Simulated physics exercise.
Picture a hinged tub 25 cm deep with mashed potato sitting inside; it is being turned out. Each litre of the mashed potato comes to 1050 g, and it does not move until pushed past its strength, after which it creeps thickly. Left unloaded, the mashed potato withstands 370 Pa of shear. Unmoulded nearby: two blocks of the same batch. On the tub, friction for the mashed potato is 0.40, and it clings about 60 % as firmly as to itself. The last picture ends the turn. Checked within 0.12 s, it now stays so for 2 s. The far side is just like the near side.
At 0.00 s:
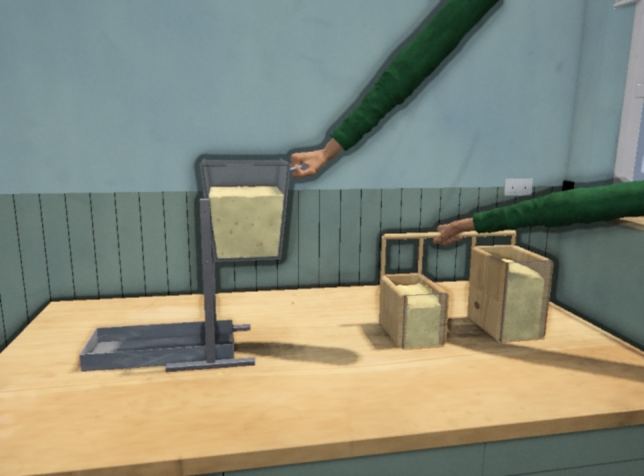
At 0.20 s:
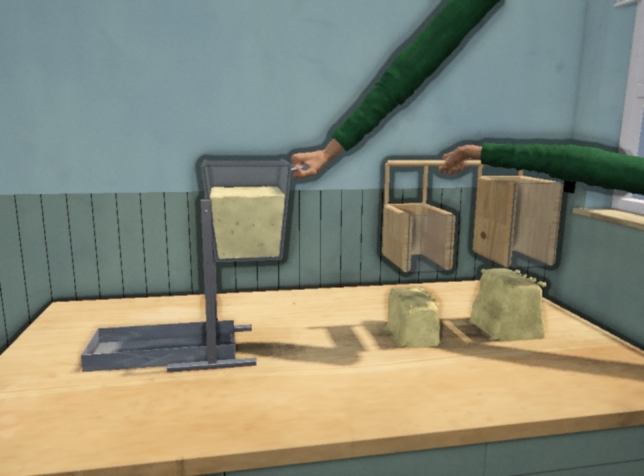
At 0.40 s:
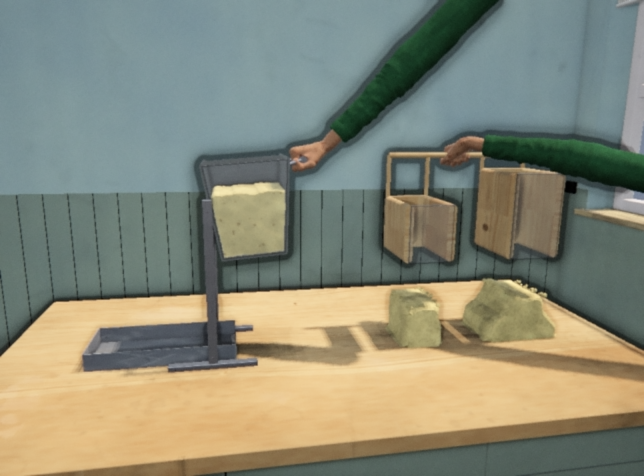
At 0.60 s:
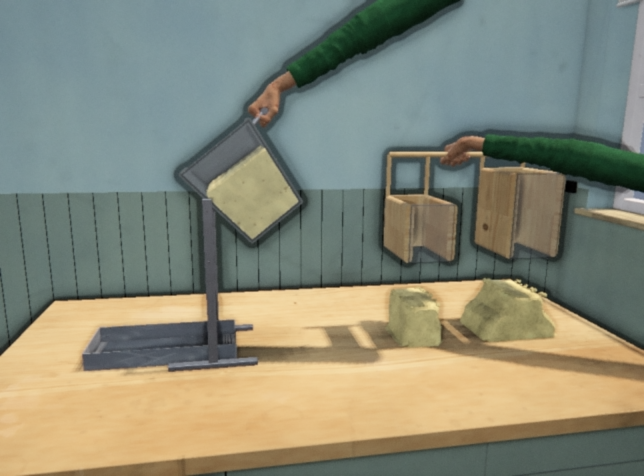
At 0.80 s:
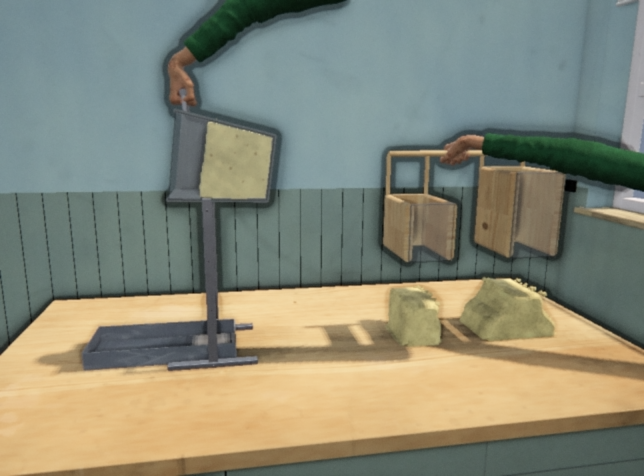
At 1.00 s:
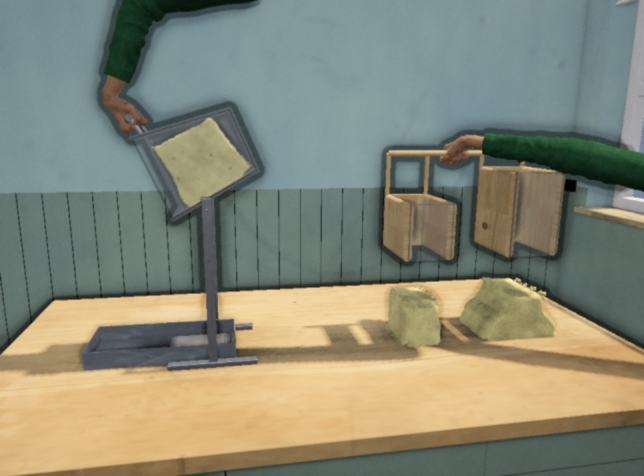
In a room with pale blue walls and green panelling, a fixed, slightly raised view faces a wooden counter. A grey tub of pale yellow mash hangs on a stand above a tray at left, two wooden moulds at right. Green-sleeved arms lift the moulds off two blocks, the right one slumping more, then swing the tub up and over leftward, the mash still inside.
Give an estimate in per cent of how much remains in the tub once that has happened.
0 %.
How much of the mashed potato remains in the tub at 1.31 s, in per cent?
Near 5 in a hundred.
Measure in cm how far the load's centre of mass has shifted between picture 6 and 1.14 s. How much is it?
Roughly 11 cm.
After 1.14 s, the tub is at 113 degrees and holds 69 %.
After 1.31 s, the tub is at 113 degrees and holds 5 %.
After 1.48 s, the tub is at 113 degrees and holds 0 %.
After 1.65 s, the tub is at 113 degrees and holds 0 %.
After 3.00 s, the tub is at 113 degrees and holds 0 %.
